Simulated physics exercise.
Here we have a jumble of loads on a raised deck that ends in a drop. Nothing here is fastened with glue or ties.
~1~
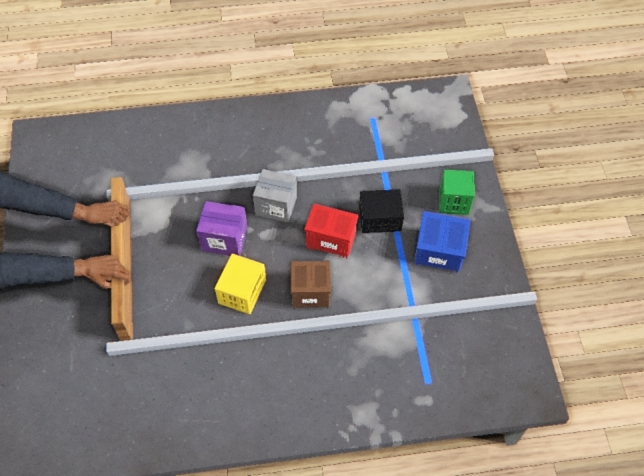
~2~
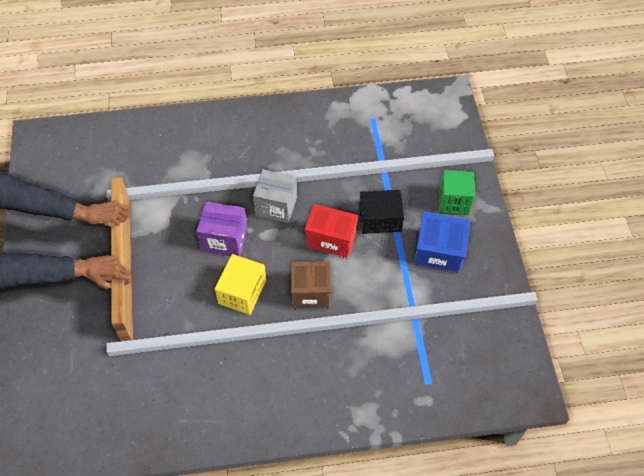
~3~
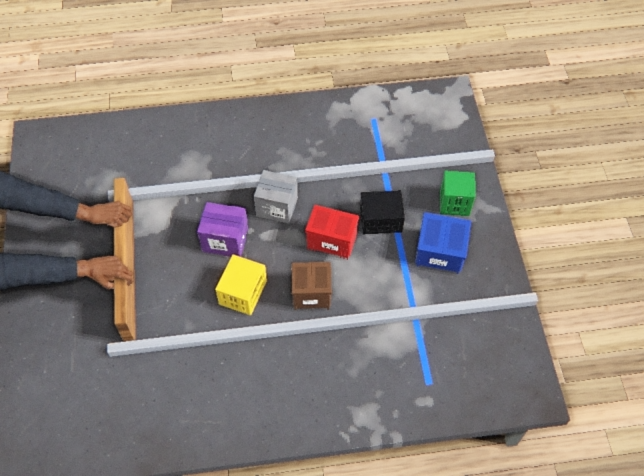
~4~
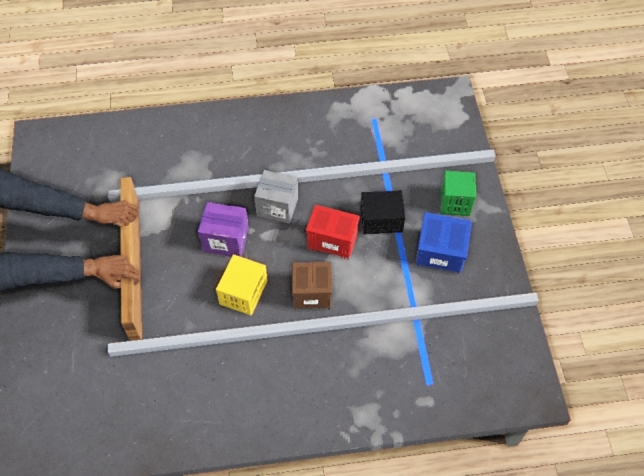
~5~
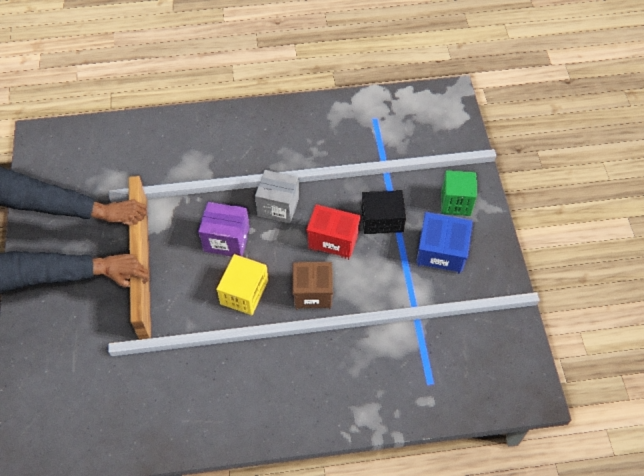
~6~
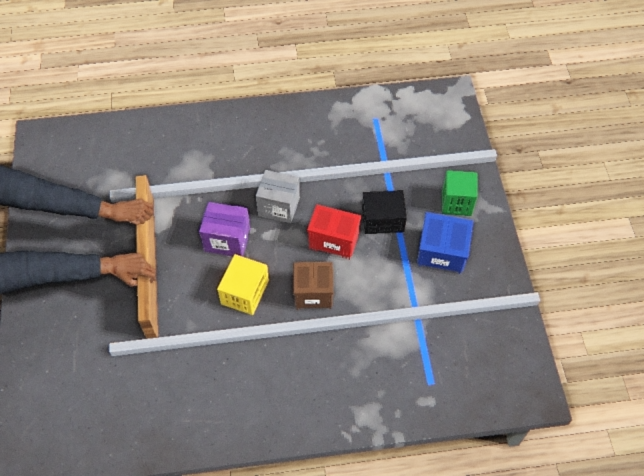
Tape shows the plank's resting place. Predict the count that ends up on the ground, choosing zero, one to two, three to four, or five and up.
I reckon the ones pushed off reach no number at all.
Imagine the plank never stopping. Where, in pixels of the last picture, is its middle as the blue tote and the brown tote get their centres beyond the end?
The middle is at (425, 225) when it's the blue tote, and at (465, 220) when it's the brown tote.
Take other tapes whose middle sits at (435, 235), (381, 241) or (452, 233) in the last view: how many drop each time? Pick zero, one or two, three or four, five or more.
Taking the places in the order asked: 1 or 2, then zero, then just one or two.
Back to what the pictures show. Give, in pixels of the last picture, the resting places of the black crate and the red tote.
(445, 186), and the other (462, 216).
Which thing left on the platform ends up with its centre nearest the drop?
It's the blue tote that ends nearest.
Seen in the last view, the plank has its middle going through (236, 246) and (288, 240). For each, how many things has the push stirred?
At the first spot 2, then 6.
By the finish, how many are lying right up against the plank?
Result: 3 in all.
Soon after, none off yet; green crate at rest near (459, 194); blue tote at rest near (444, 243); black crate at rest near (384, 212).
After that, none off yet; green crate at rest near (459, 194); blue tote at rest near (444, 243); black crate displaced a little near (397, 209).
And then, none off yet; green crate displaced about its own width near (477, 190); blue tote displaced a little near (461, 246); black crate displaced about its own width near (437, 190).
In the end, the number that fall off is zero.
